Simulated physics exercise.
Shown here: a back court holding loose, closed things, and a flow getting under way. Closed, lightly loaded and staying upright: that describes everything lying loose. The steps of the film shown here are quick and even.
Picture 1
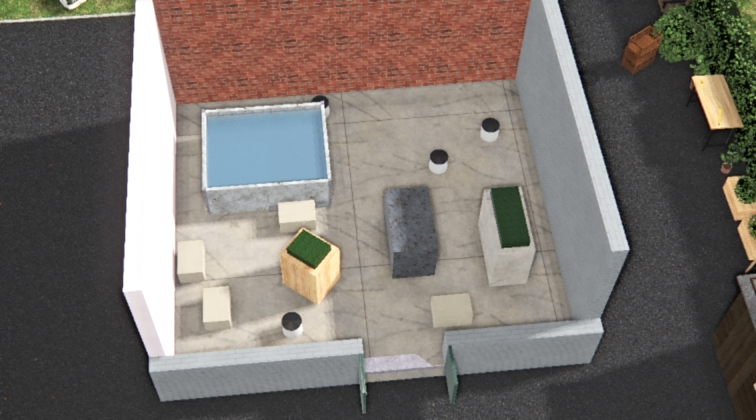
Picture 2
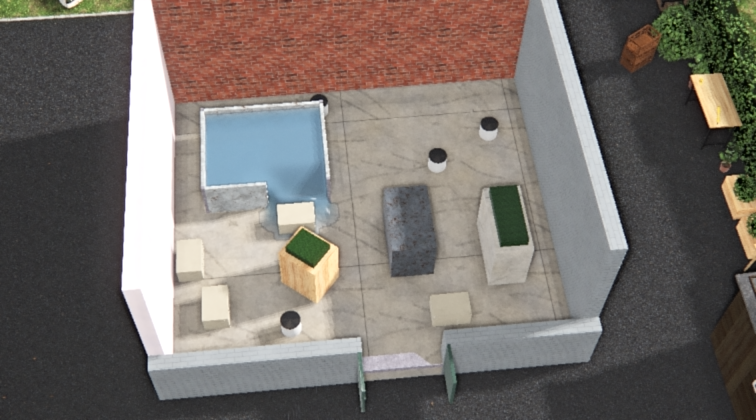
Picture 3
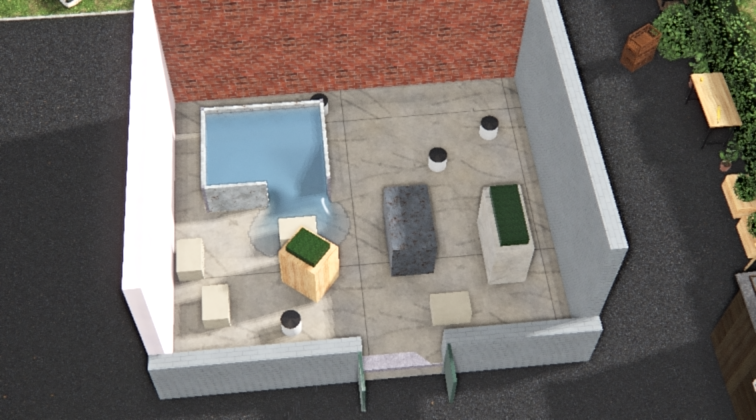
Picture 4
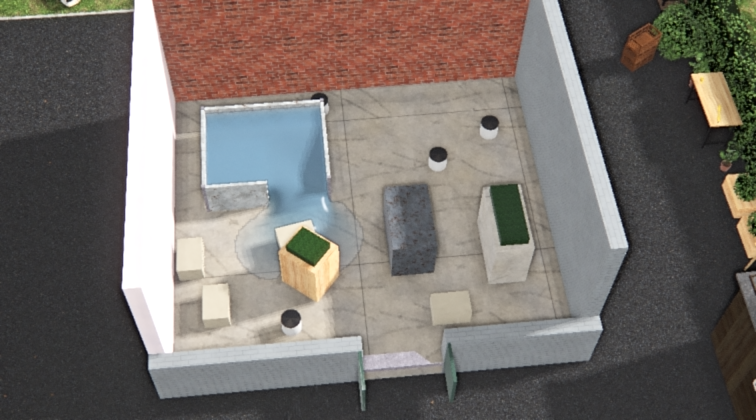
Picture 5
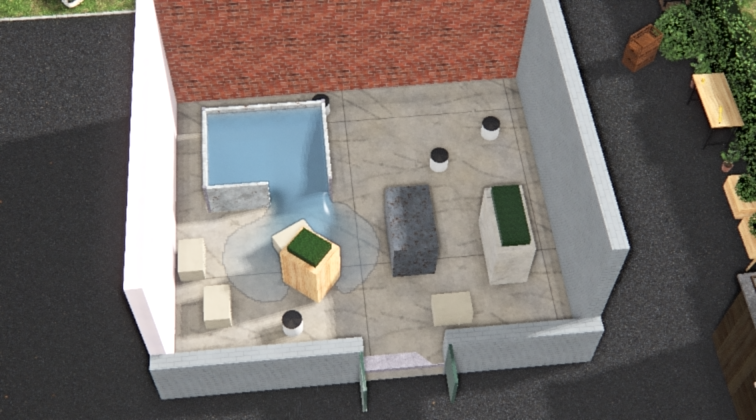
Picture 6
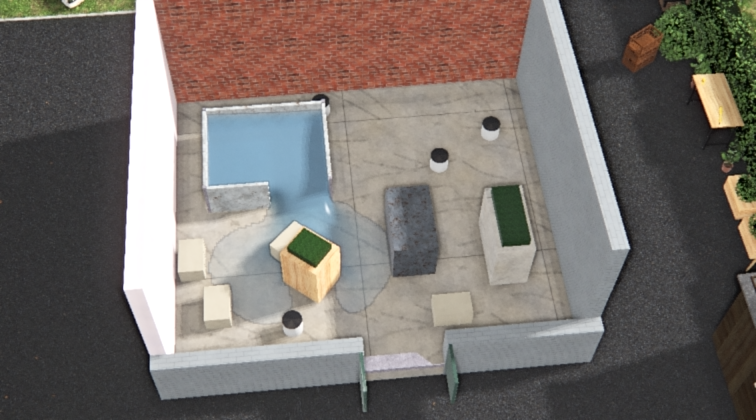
In a walled back court, a raised pool opened at its front corner and water poured out, spreading across the paving around a wooden planter and nudging a pale block beside it slightly askew.
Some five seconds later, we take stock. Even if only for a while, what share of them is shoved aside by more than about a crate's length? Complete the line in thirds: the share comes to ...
The share comes to between one and two thirds.
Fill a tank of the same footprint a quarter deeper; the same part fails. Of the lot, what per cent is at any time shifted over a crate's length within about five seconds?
Near 60 in a hundred.
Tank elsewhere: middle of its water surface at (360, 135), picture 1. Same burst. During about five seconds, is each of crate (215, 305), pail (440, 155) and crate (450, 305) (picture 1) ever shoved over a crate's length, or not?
First never went far, then never went far, then displaced far.
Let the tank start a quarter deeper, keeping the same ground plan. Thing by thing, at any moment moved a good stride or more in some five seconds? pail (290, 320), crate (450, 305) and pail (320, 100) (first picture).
Note, listed order: Covered it / covered it / didn't cover it.
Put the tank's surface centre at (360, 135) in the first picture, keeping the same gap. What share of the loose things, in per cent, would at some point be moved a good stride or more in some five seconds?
Roughly 20 per cent.
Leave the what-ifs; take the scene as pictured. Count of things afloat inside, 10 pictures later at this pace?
By my tally, 2.
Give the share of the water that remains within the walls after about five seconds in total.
My figure is 82 per cent.
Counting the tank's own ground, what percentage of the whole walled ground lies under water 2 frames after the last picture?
Roughly 30 per cent.
A moment on, 1 of 8 are well off their spots; 1 afloat.
Next, 2 of 8 are well off their spots; 2 afloat.
Later, 4 of 8 are well off their spots; 1 afloat.
In the end, 5 of 8 are well off their spots, and 5 have been at some point; 4 afloat.
